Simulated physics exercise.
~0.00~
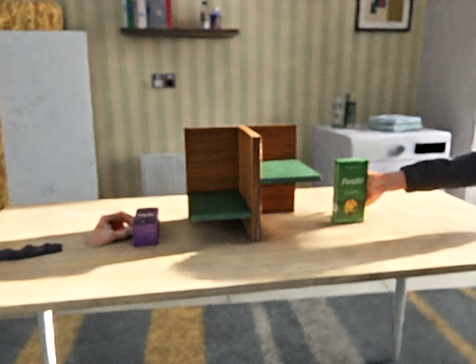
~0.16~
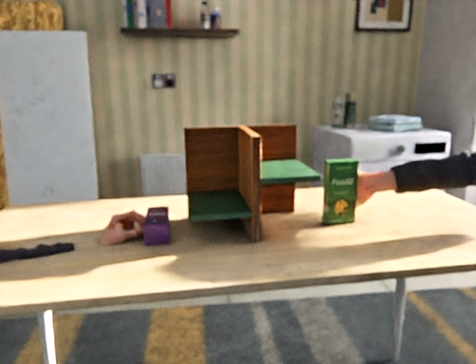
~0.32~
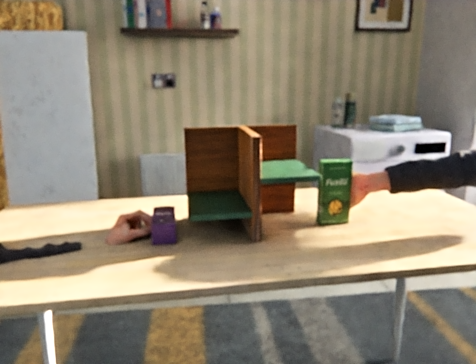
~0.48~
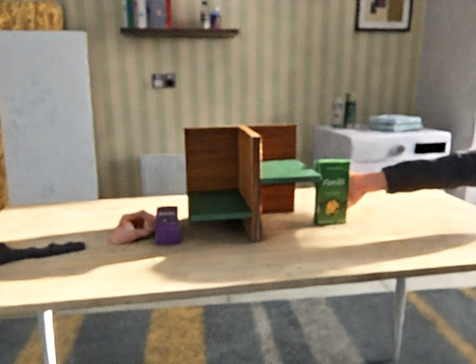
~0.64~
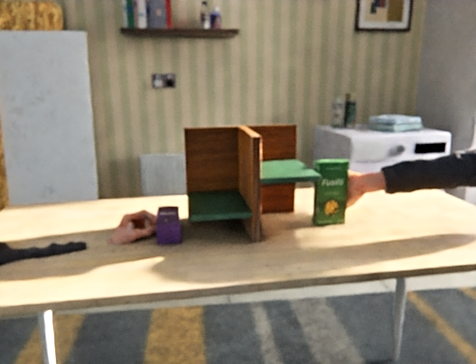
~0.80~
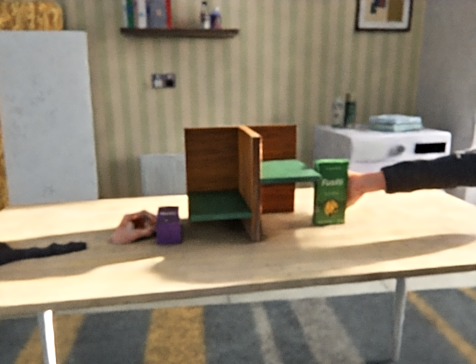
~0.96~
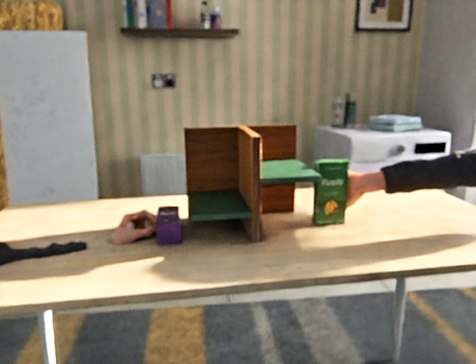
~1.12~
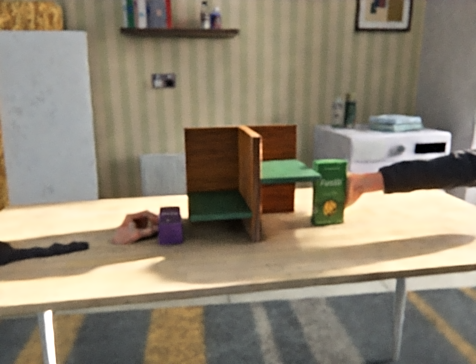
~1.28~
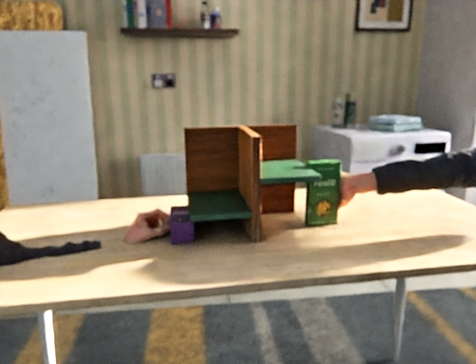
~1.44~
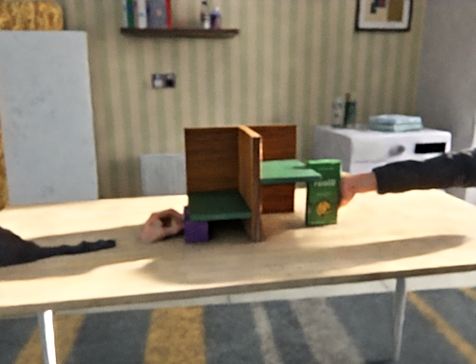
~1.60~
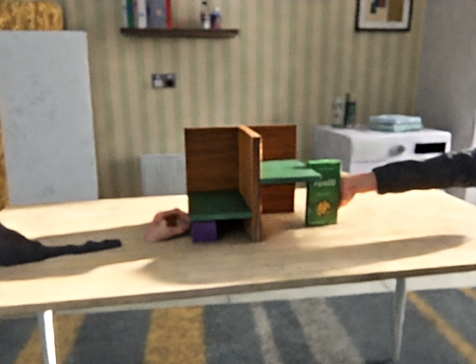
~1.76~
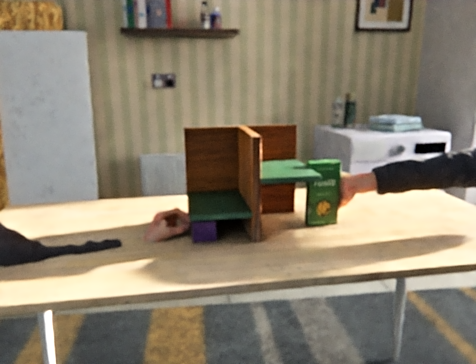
A purple carton is pushed right under a low shelf while a green packet, pushed left, stops at the higher shelf.
